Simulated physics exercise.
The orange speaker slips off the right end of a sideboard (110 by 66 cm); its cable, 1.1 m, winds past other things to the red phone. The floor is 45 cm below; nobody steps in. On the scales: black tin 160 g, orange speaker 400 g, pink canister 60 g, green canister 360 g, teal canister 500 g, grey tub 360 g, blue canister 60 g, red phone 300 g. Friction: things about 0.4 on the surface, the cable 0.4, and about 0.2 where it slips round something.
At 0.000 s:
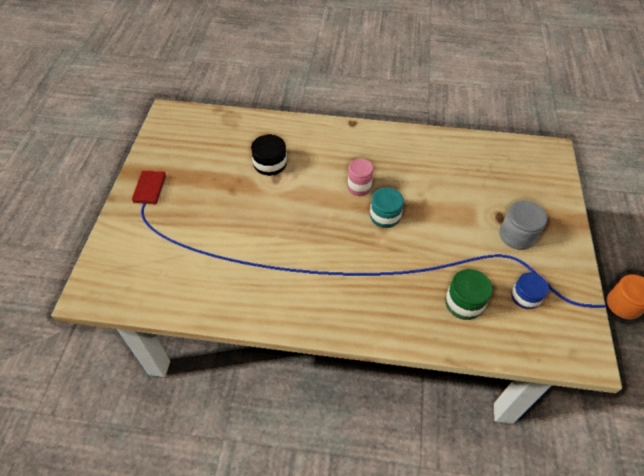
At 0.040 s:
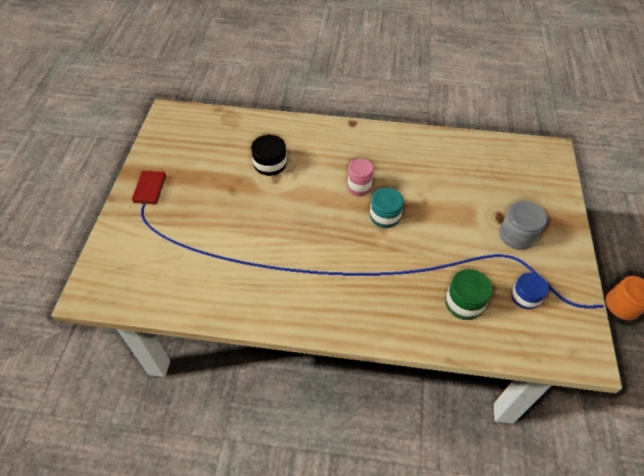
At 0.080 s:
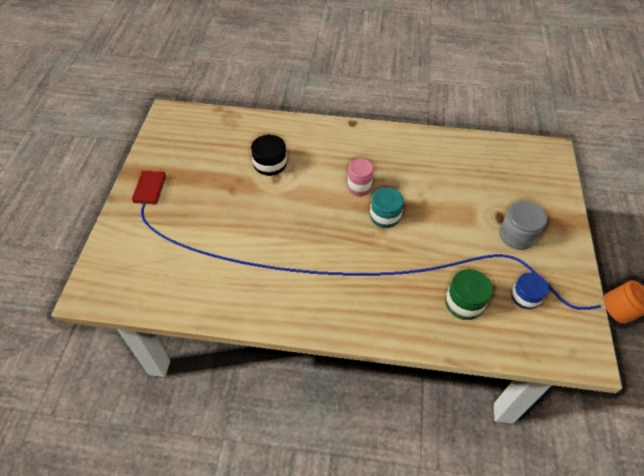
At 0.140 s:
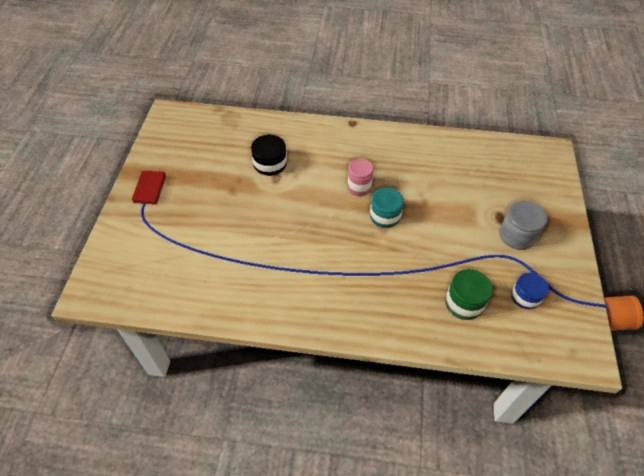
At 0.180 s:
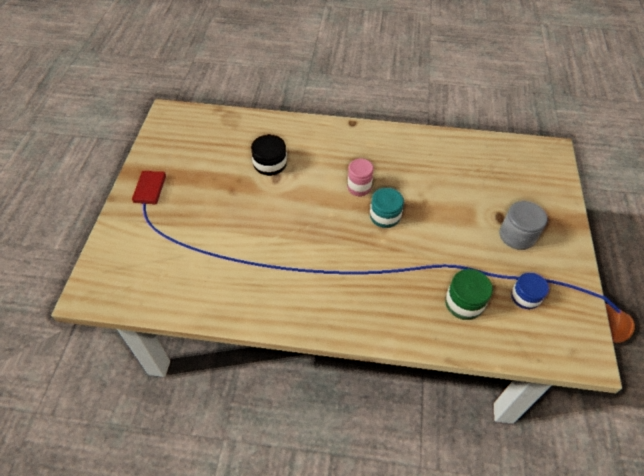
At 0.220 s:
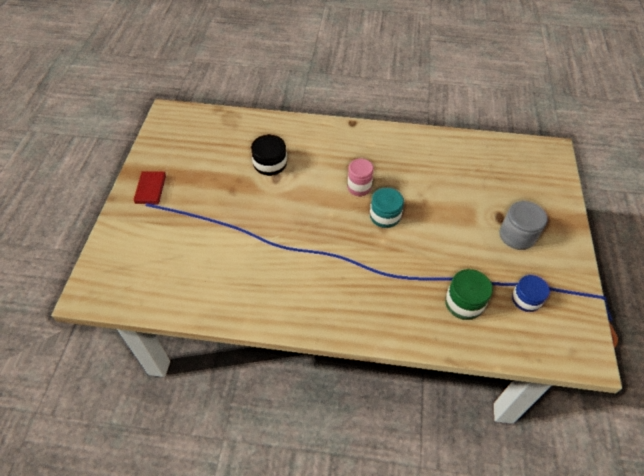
Orange cylinder at the table's right edge tilting and sinking below the tabletop, the blue cable shifting and straightening across the wood.
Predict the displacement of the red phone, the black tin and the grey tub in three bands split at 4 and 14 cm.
Result: Red phone travels a long way, black tin hardly moves, grey tub barely shifts.
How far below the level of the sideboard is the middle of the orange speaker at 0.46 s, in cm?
About 30 cm.
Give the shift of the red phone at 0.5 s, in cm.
About 14 cm.
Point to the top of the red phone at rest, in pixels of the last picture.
Near (265, 205).
At 0.5 s, the cable's tail end at (229, 189); red phone 15 cm off its start, orange speaker over the edge, blue canister 2 cm off its start.
At 0.7 s, the cable's tail end at (282, 218); red phone 28 cm off its start, orange speaker over the edge, blue canister 2 cm off its start.
At 1.0 s, the cable's tail end at (283, 218); red phone 28 cm off its start at (265, 205), orange speaker over the edge, blue canister 2 cm off its start at (536, 292).
At 1.2 s, the cable's tail end at (283, 218); red phone 28 cm off its start, orange speaker over the edge, blue canister 2 cm off its start.
At 2.4 s, the cable's tail end at (283, 218); red phone 28 cm off its start at (265, 205), black tin 0 cm off its start at (268, 146), grey tub 0 cm off its start at (528, 215), orange speaker over the edge.
